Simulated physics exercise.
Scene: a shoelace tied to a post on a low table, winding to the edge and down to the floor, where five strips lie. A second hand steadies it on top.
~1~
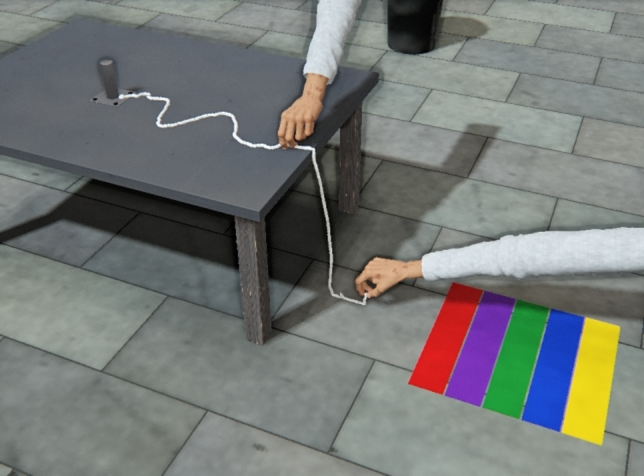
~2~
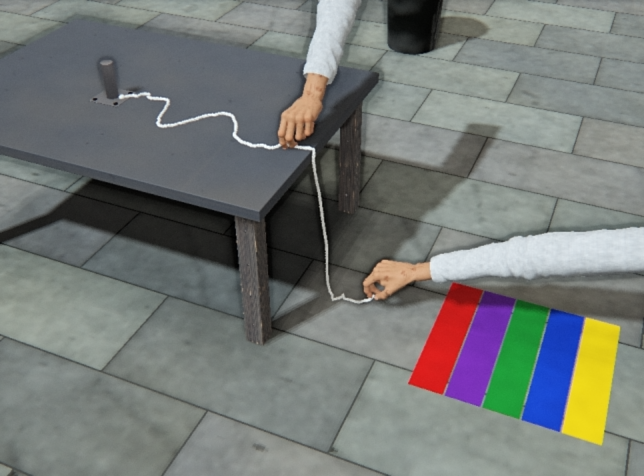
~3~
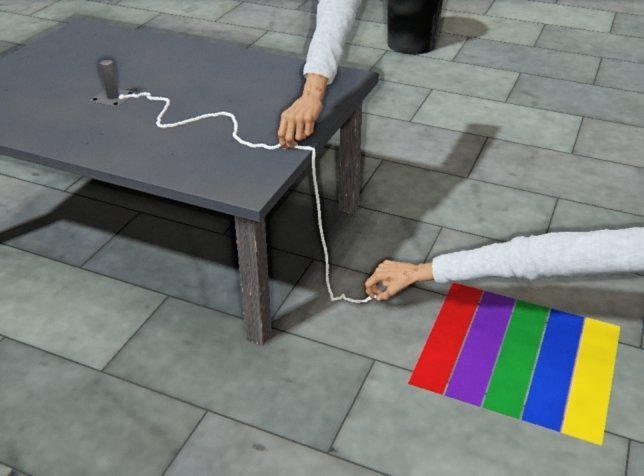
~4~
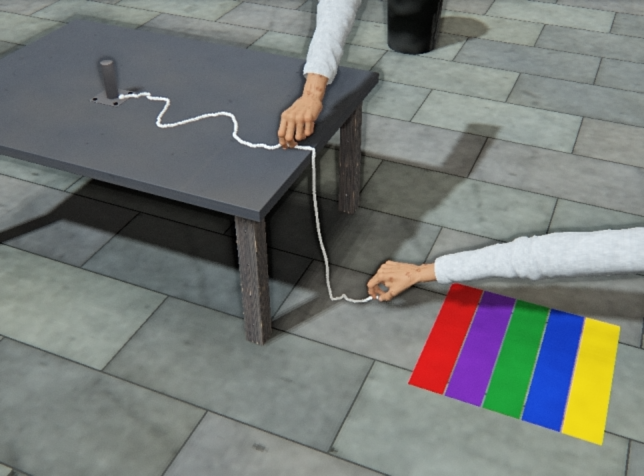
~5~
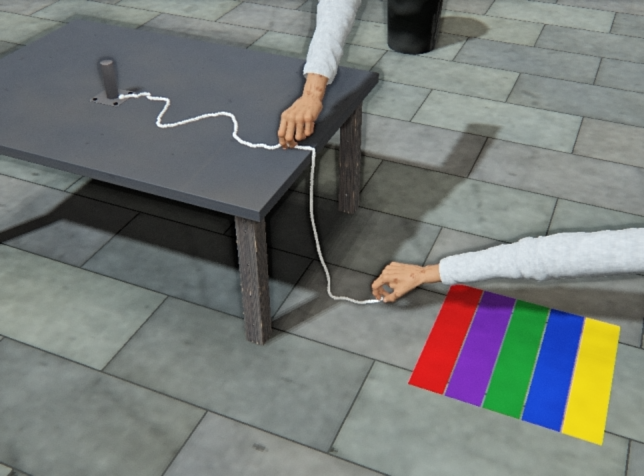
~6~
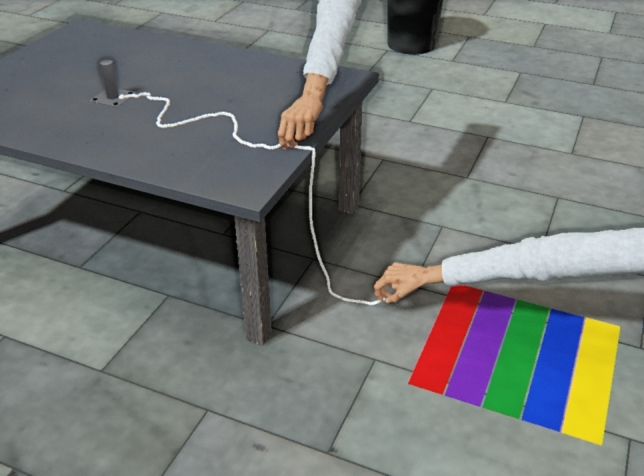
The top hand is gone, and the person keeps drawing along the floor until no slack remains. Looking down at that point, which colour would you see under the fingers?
You would see yellow.
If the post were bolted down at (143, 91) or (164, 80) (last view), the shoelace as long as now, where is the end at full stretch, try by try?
Pixels, roughly: (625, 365) then (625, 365).
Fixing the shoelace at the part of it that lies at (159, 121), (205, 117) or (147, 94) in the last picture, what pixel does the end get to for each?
It ends up near (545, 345) the first time, (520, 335) the second and (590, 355) the third.
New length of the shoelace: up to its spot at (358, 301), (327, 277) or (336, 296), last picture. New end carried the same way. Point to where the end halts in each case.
Try 1: (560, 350); try 2: (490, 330); try 3: (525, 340).
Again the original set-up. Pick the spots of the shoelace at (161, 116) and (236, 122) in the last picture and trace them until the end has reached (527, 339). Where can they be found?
(199, 117) for the first, (297, 144) for the second.
Early on, end near (527, 339); over green.
Midway, end near (573, 352); over blue.
At the end of the slack, end near (601, 360); over yellow. It halts on the yellow strip.
